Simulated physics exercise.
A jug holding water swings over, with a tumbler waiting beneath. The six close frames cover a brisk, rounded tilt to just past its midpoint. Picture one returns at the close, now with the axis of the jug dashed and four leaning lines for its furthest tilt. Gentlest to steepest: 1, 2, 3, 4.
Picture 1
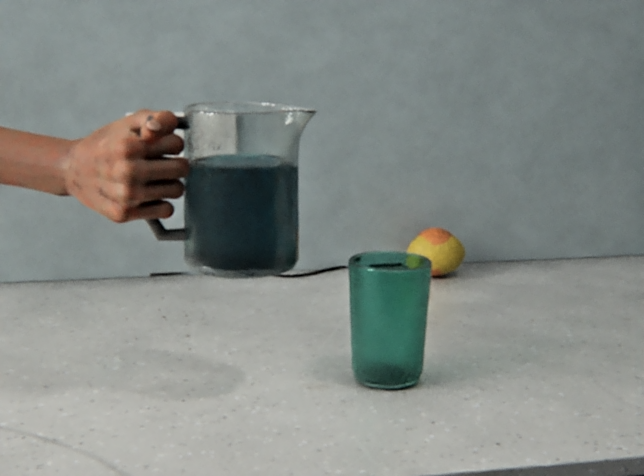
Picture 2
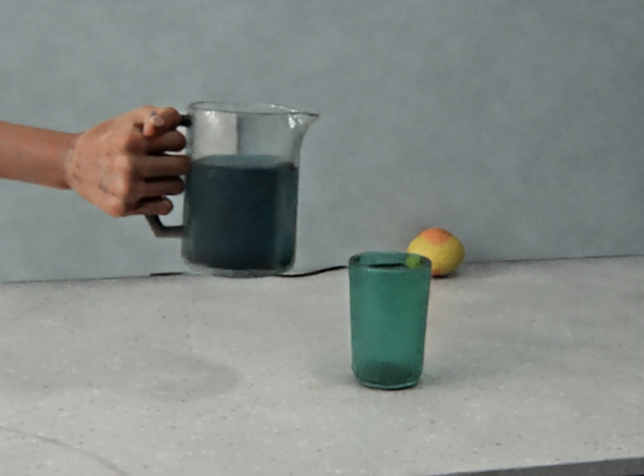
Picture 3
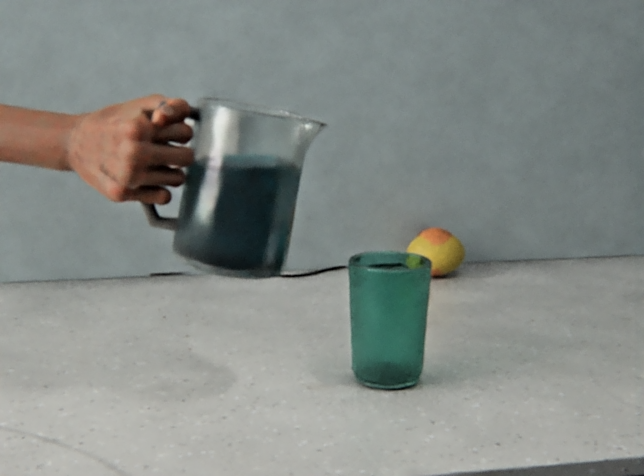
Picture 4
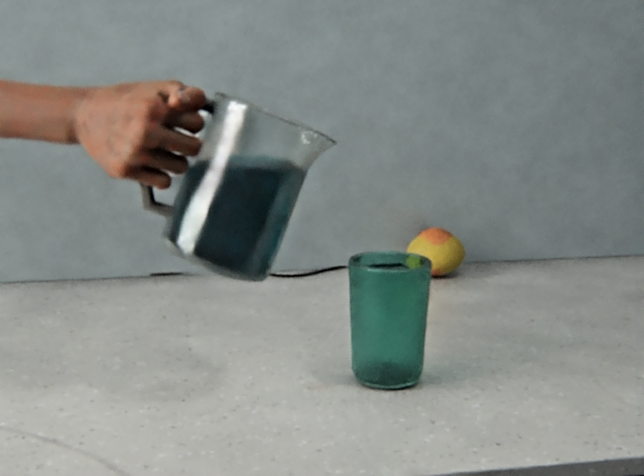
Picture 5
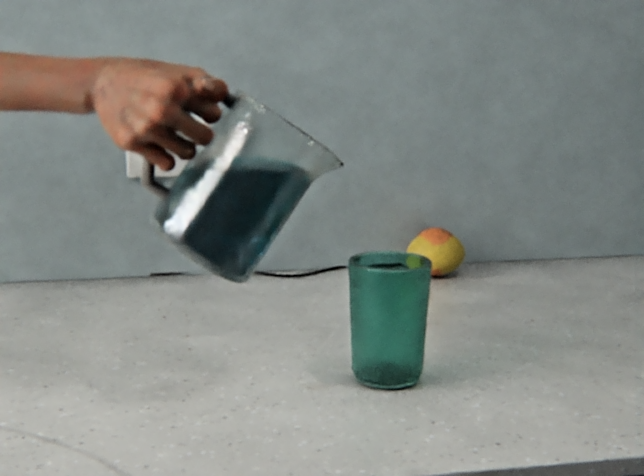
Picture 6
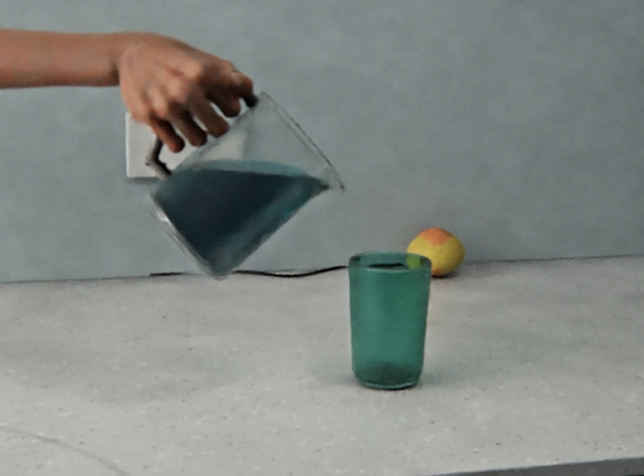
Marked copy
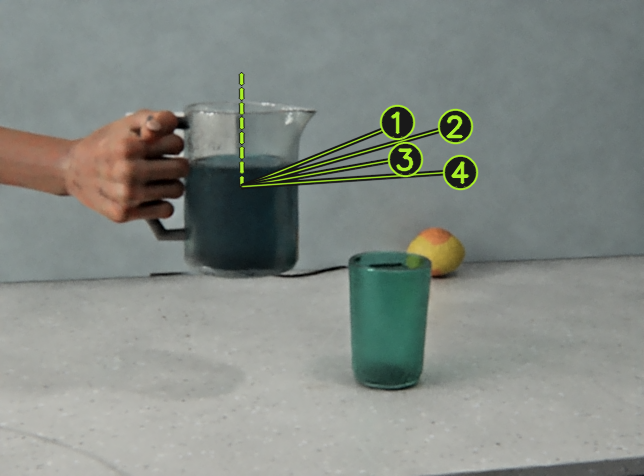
On a pale speckled counter against a grey wall, a hand raised a clear jug of dark bluish liquid and tilted it steadily to the right, above and left of a green tumbler near a mango.
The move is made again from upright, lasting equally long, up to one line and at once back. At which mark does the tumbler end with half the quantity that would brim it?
Best: 1.
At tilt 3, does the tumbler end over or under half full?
Over.
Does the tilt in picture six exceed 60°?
No.
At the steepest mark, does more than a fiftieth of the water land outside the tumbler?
Yes.
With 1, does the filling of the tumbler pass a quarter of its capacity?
Yes, it does.
In lime, 1 at (381, 130); 2 at (439, 130); 3 at (388, 160); 4 at (443, 172).
If 1 is chosen, the tumbler ends with about 50 % of what it can hold.
If 2 is chosen, the tumbler ends with about 66 % of what it can hold.
If 3 is chosen, the tumbler ends with about 73 % of what it can hold; 8 % of the water is spilt.
If 4 is chosen, the tumbler ends with about 68 % of what it can hold; 21 % of the water is spilt.
